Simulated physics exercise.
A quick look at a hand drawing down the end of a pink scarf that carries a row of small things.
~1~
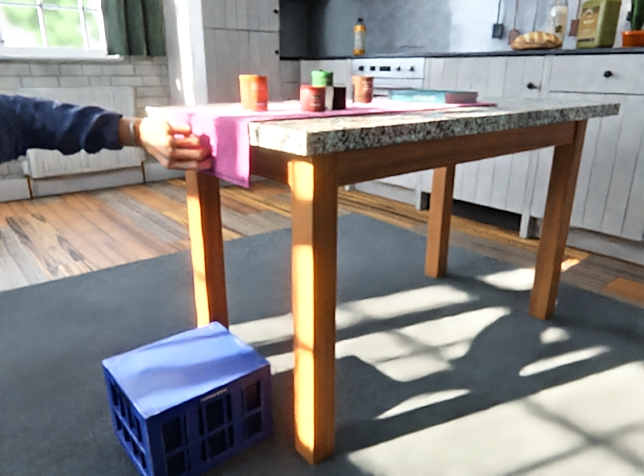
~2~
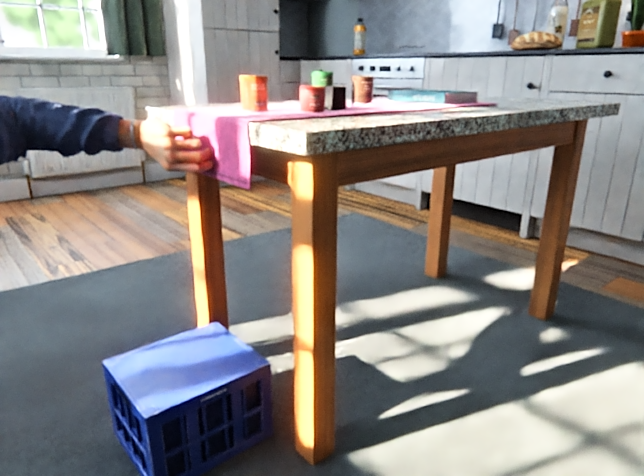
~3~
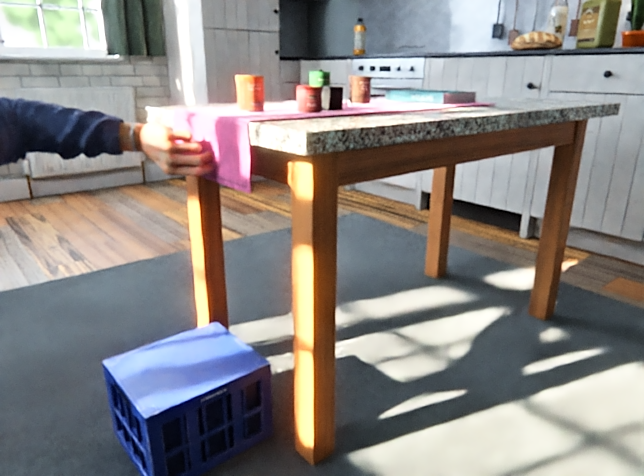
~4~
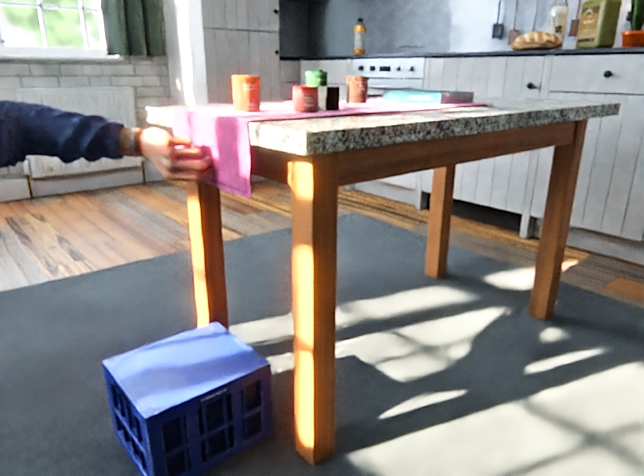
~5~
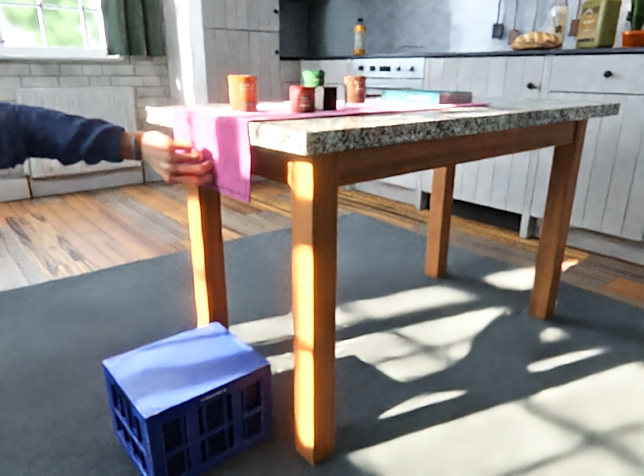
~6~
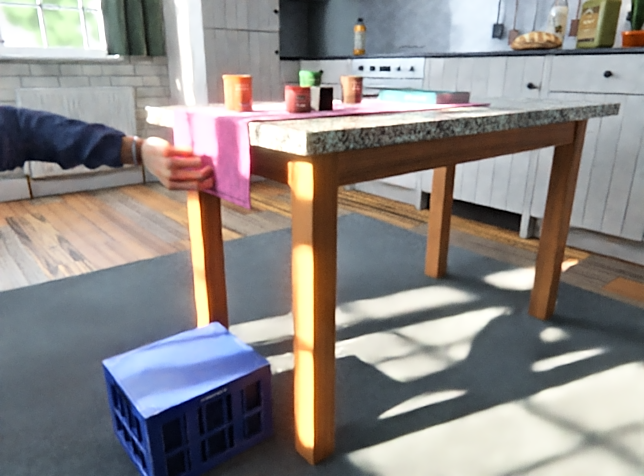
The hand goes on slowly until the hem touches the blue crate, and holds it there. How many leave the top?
The answer is four.
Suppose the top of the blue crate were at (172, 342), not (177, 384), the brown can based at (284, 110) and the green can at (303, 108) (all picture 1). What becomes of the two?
The brown can goes over, the green can is carried off.
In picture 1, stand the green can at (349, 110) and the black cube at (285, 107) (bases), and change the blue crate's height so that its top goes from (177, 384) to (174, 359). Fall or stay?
The green can tumbles off; the black cube is carried off.
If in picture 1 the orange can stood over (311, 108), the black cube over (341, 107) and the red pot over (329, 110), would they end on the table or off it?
The orange can comes down, the black cube is carried off, the red pot drops off.
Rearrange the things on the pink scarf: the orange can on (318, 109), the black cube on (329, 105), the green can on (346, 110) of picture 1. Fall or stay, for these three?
The orange can is carried off, the black cube drops off, the green can goes over.
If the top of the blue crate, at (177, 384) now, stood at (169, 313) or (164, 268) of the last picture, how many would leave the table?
Over the edge go 2 and 1.
A little later, hem near (214, 266); orange can gone.
Next, hem near (215, 323); orange can, red pot and black cube gone.
When it is over, hem on the crate; orange can, red pot, black cube and green can gone. Over the edge go four.
